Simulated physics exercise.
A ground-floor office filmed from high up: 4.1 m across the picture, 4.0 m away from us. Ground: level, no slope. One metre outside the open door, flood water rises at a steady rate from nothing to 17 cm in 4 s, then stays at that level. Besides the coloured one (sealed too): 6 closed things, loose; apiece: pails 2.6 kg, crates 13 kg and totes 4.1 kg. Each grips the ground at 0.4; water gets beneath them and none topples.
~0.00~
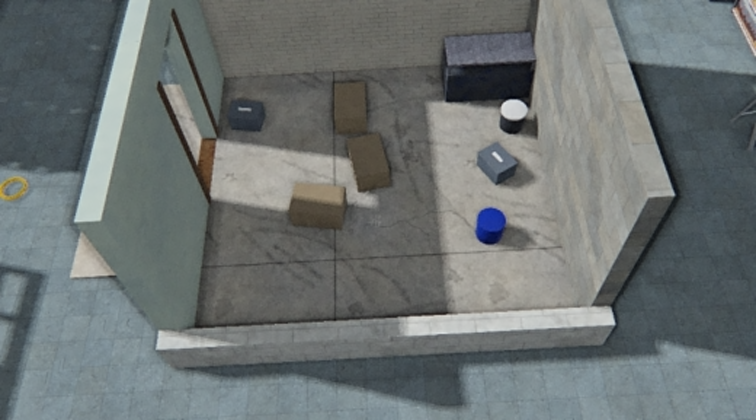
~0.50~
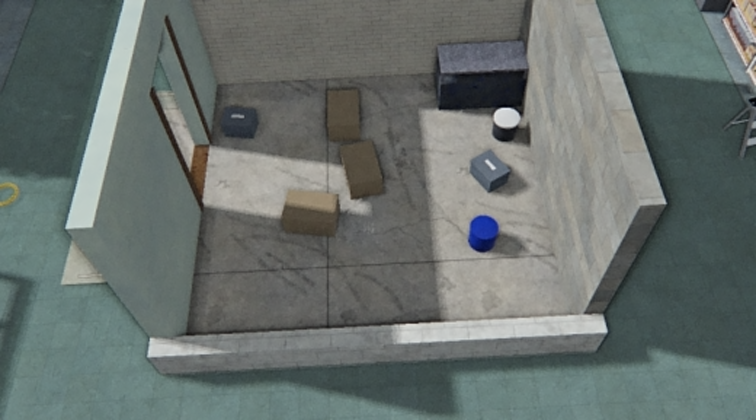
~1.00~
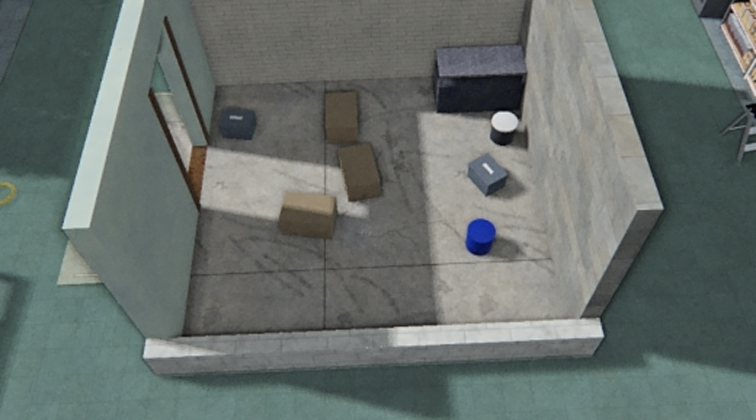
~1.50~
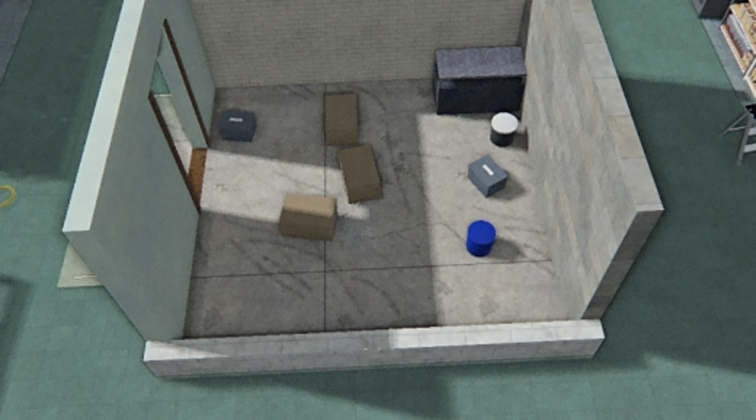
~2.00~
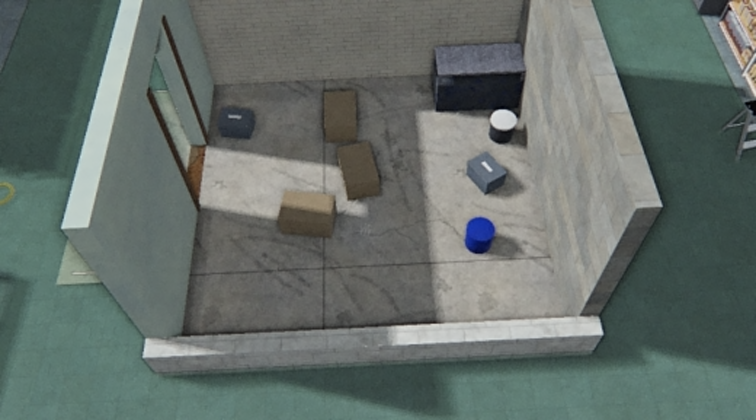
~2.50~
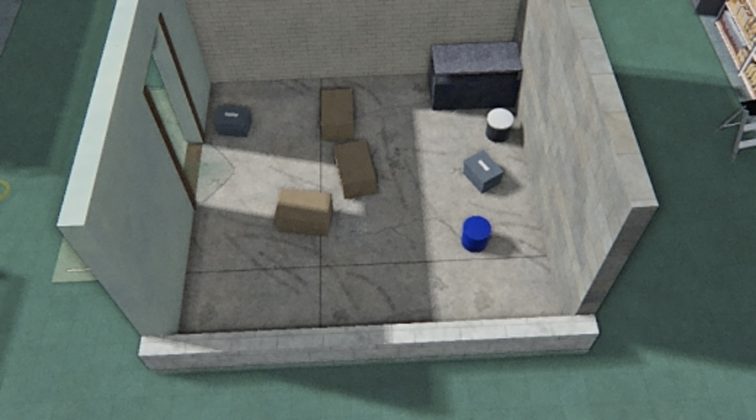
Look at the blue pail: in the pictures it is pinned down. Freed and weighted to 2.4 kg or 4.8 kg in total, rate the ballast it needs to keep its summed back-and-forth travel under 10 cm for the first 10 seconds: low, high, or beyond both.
High.
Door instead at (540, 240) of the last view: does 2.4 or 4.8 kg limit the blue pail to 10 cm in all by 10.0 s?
There both choices fail.
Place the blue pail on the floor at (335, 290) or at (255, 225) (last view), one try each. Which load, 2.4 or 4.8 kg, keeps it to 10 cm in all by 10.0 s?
Well, first the light mass is sufficient, and next neither mass is sufficient.
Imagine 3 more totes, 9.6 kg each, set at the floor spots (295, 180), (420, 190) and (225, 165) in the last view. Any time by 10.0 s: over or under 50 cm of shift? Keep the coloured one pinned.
Answer by position: Outside the range; inside the range; outside the range.
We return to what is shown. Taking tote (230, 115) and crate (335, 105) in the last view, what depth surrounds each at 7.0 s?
Close to 2 and 4 centimetres.
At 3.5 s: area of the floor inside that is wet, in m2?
About 2.0 m2.
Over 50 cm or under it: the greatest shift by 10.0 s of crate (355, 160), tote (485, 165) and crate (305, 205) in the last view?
Beyond, below, below.
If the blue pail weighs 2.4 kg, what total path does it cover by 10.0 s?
Total path: Approx. 80 cm.
After 3.5 s the blue pail would be 0 cm from its start with 2.4 kg and 0 cm from its start with 4.8 kg; 0 cm of water round it then.
After 4.5 s the blue pail would be 0 cm from its start with 2.4 kg and 0 cm from its start with 4.8 kg; 0 cm of water round it then.
After 7.0 s the blue pail would be 2 cm from its start with 2.4 kg and 0 cm from its start with 4.8 kg; 2 cm of water round it then.
After 10.0 s the blue pail would be 63 cm from its start with 2.4 kg and 0 cm from its start with 4.8 kg; 4 cm of water round it then.
